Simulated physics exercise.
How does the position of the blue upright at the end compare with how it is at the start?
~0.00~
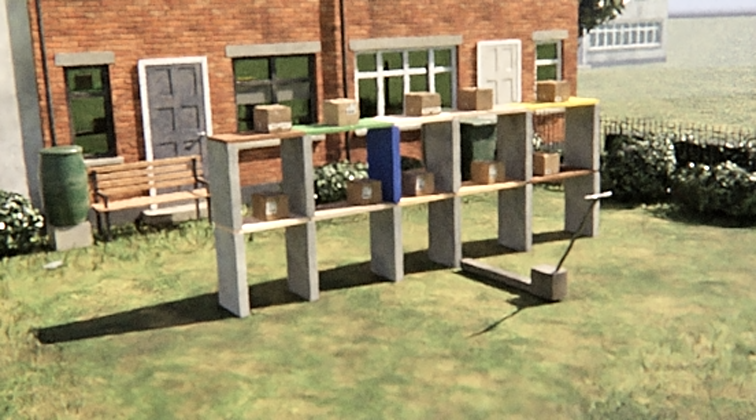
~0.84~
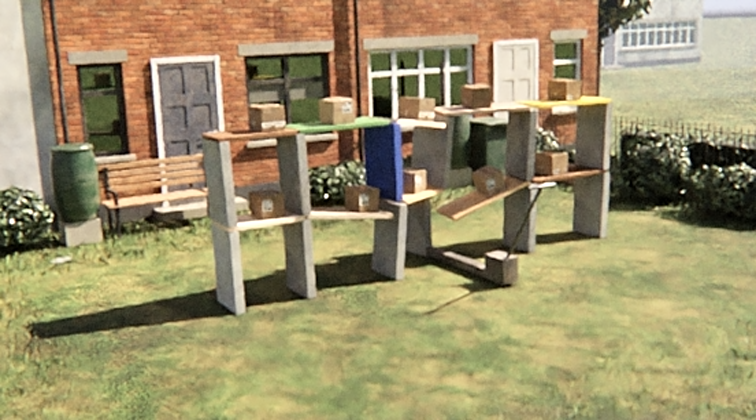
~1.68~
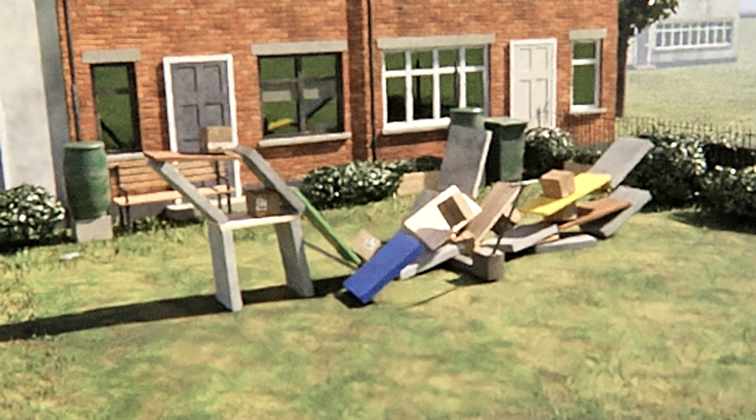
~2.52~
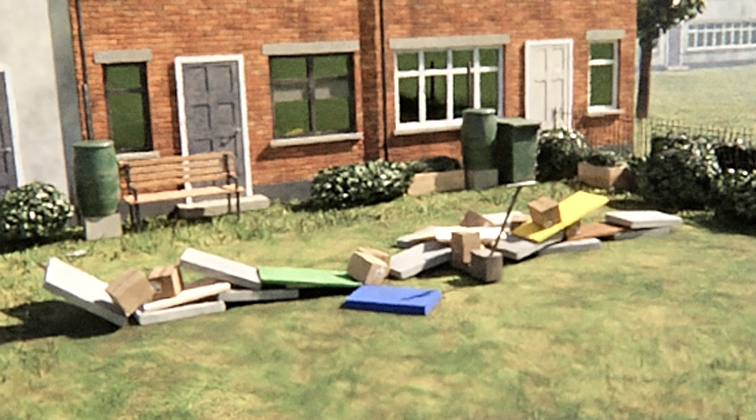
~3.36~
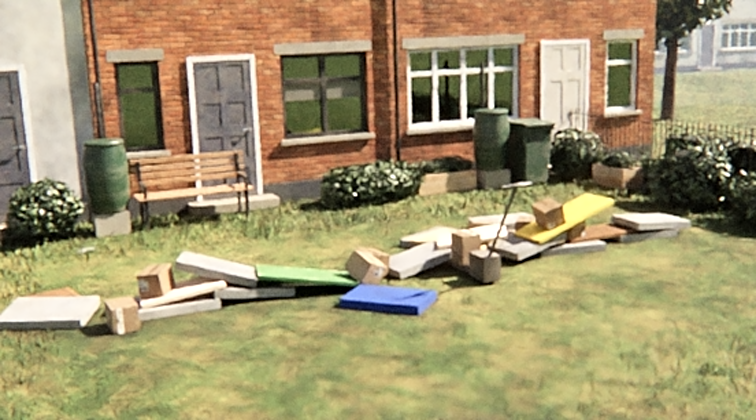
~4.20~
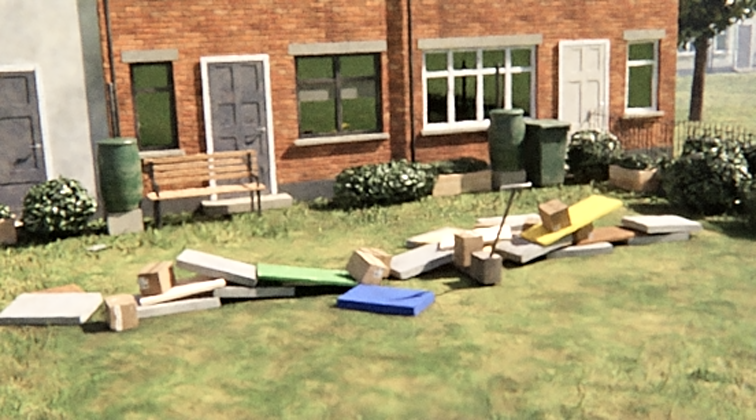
At the start the blue upright stands on end in the upper tier of the structure. By the end it is lying on its side on the grass, in front of the other fallen pieces.
At first, a two-tier row of light blocks and loose boards carries cardboard boxes on a lawn before a brick house, while a narrow jack sits at the base of one upright. The jack moves in to the left, and the uprights and boards near it begin to tilt. The middle and right then collapse, the blue upright topples and the green board slants steeply down, while the lower left blocks still stand. Soon the left end falls too. Finally everything lies in a low, scattered line, with the yellow board resting at a slight tilt.
